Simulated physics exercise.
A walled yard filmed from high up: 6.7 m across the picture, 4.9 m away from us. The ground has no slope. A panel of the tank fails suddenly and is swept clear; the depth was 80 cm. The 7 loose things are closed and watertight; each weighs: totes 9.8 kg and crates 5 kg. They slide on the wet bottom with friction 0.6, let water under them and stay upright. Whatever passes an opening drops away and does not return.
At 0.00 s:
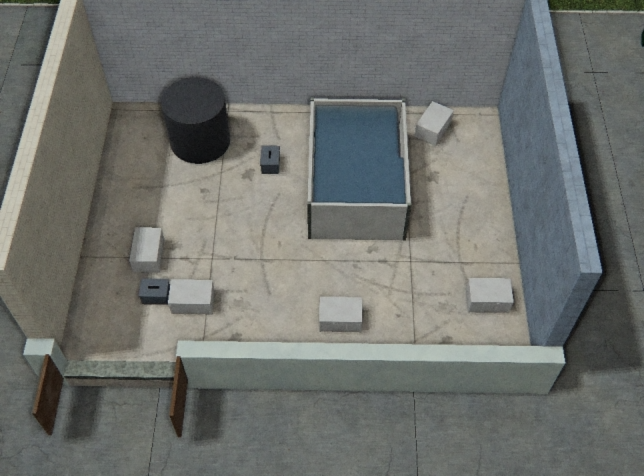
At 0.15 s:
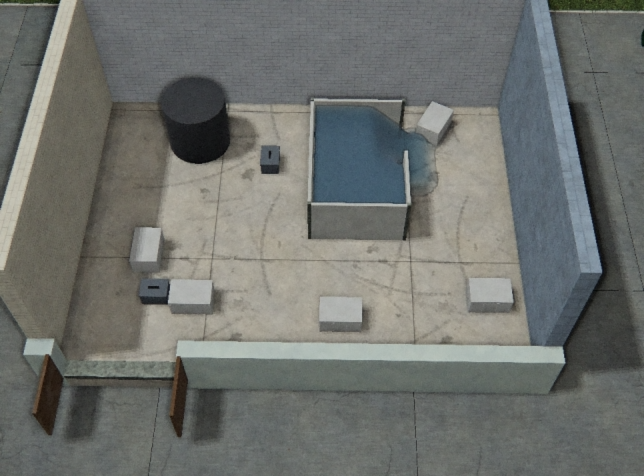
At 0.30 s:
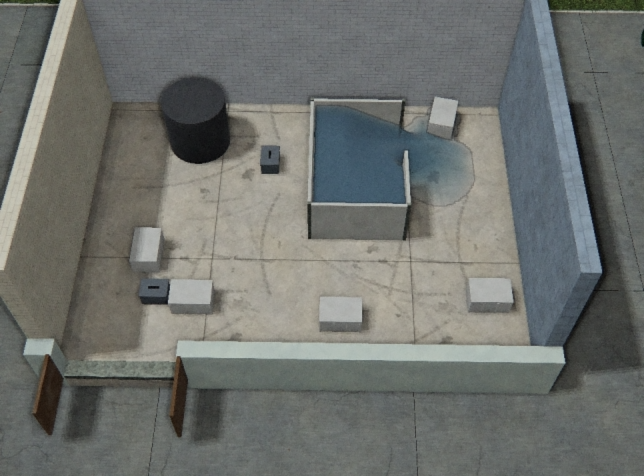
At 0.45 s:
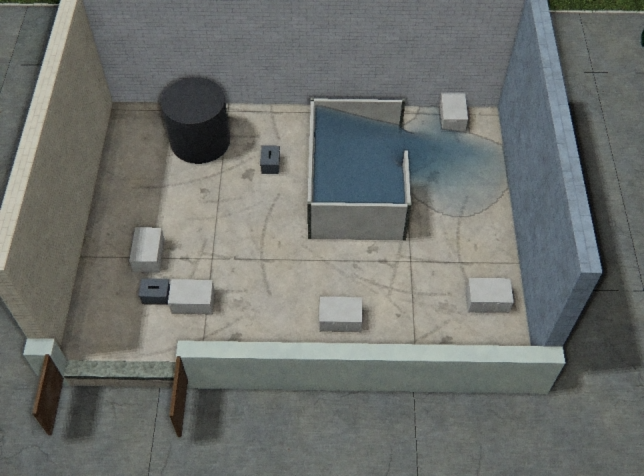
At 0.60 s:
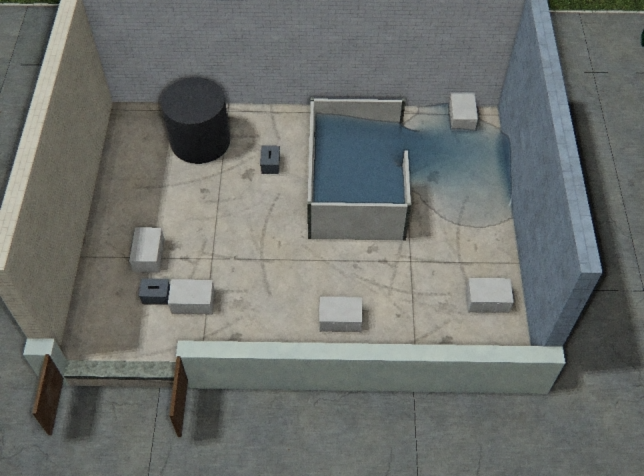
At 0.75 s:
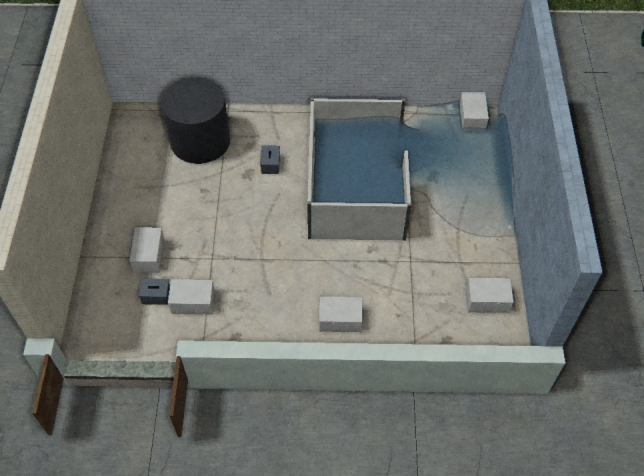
In a walled yard seen from above, water burst through the right side of a raised tank and spread across the floor to the blue wall, pushing one pale block a short way right.
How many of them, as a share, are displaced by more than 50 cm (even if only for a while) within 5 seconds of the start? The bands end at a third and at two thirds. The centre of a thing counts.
That comes to from one to two thirds.
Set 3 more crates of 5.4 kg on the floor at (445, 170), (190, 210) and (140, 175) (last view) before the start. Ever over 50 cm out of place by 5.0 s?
In that order: Over, short of it, less.
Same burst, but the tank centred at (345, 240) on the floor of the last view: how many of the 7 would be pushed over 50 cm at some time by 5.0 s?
Then 4.
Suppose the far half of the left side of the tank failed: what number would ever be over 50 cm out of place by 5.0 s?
In that case 5 of them.
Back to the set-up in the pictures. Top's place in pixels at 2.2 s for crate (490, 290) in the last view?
Near (467, 340).
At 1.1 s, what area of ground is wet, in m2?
Some 7.0 m2.
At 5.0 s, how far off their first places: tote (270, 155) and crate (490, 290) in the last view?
In turn: 0 cm, 450 cm.
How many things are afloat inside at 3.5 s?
I count 2.
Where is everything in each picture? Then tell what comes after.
A crate at (435, 117) rests on the ground; a tote at (154, 287), on the bottom; water covers 2.8 m2; 0 of 7 have shifted, in the first frame.
A crate at (435, 117) rests on the ground; a tote at (154, 287), on the bottom; 3.4 m2 under water; 0 of 7 have shifted, in the second frame.
A crate at (444, 112) rests on the ground, 19 cm from its start; a tote at (154, 287), on the bottom; 4.4 m2 under water; 1 of 7 have shifted, in the third frame.
A crate at (455, 106) rests on the ground, 42 cm from its start; a tote at (154, 287), on the bottom; water covers 5.6 m2; 1 of 7 have shifted, in the fourth frame.
A crate at (464, 106) rests on the ground, 56 cm from its start; a tote at (154, 287) rests on the ground; water covers 6.3 m2; 1 of 7 have shifted, in the fifth frame.
A crate at (475, 105) rests on the ground, 72 cm from its start; a tote at (154, 287) rests on the ground; water covers 6.6 m2; 1 of 7 have shifted, in the sixth frame.
After 1.1 s 1 of 7 are over 50 cm from their spots; 1 afloat.
After 2.2 s 2 of 7 are over 50 cm from their spots; 2 afloat.
After 3.5 s 2 of 7 are over 50 cm from their spots; 2 afloat.
After 5.0 s 3 of 7 are over 50 cm from their spots, and 3 have been at some point; 4 afloat.
